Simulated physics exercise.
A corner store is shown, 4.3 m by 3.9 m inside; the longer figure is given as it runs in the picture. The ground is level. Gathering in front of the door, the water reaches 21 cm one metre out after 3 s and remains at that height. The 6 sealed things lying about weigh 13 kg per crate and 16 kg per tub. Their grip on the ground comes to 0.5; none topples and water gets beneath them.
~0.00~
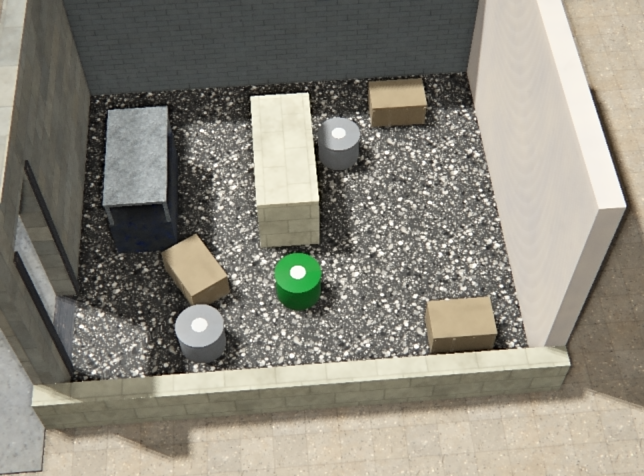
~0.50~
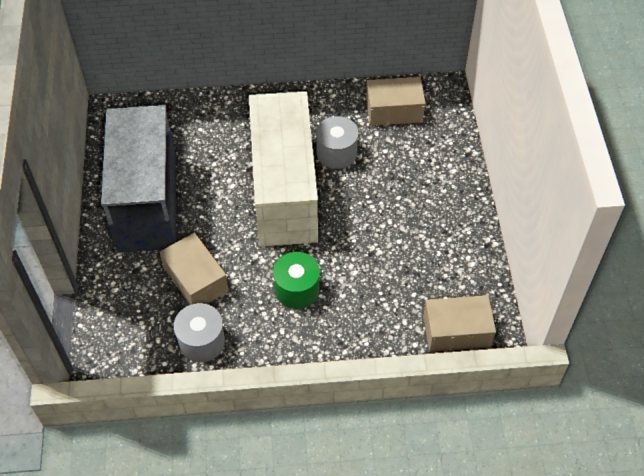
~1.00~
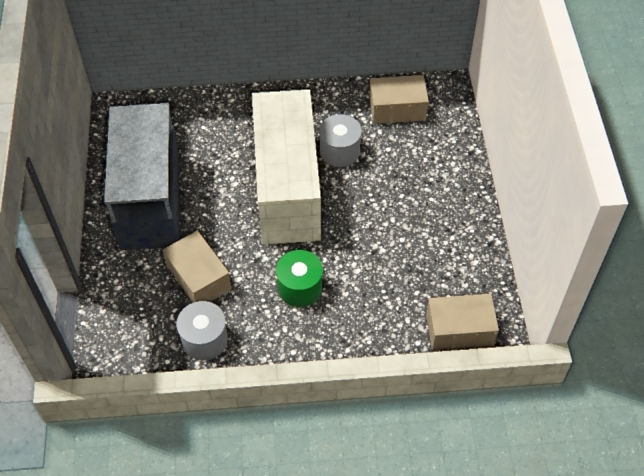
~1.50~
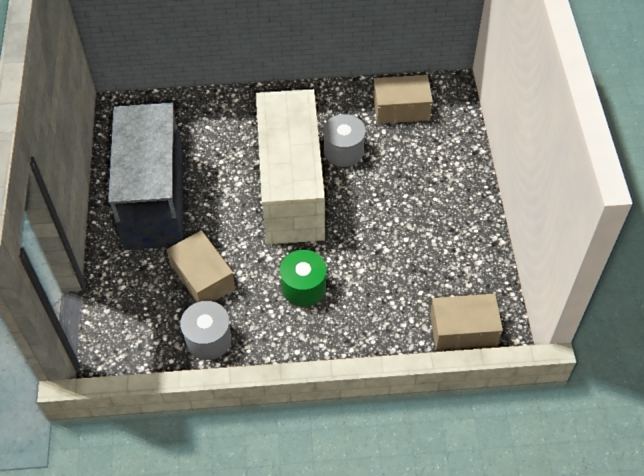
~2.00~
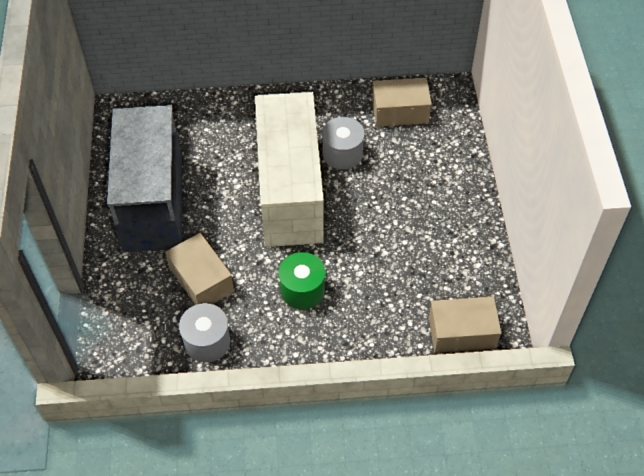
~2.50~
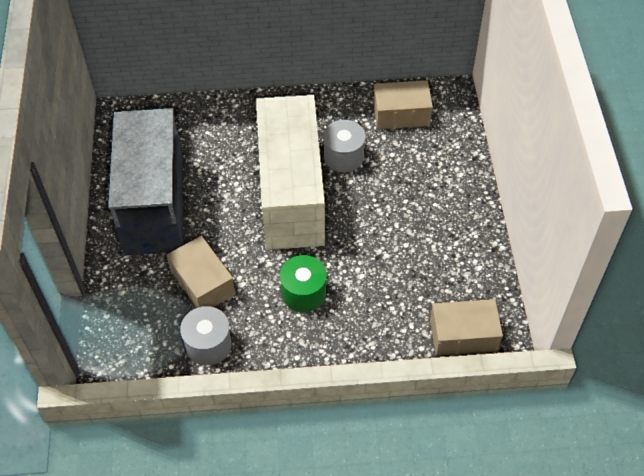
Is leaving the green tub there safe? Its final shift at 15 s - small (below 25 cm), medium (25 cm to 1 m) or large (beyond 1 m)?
Medium.
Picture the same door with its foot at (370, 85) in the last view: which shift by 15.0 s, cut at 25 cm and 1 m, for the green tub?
With that change, the green tub keeps still.
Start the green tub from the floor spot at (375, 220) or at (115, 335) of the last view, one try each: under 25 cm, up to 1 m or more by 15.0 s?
At the first spot it keeps its spot, and at the second it winds up well off.
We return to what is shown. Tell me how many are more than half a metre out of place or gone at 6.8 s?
Tally: 2.
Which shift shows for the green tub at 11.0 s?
Roughly 30 centimetres by that point.
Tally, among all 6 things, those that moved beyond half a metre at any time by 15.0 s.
By my count, 5.
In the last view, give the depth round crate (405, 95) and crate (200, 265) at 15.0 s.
Around 8 cm and 13 cm.
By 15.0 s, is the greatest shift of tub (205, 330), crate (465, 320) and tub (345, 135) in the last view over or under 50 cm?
Beyond, beyond, within.
After 3.5 s the green tub is near (303, 275), 0.0 m from its start, aground; 0 afloat.
After 6.8 s the green tub is near (310, 274), 0.1 m from its start, aground; 0 afloat.
After 11.0 s the green tub is near (334, 273), 0.3 m from its start, aground; 2 afloat.
After 15.0 s the green tub is near (374, 262), 0.7 m from its start, aground; 3 afloat.
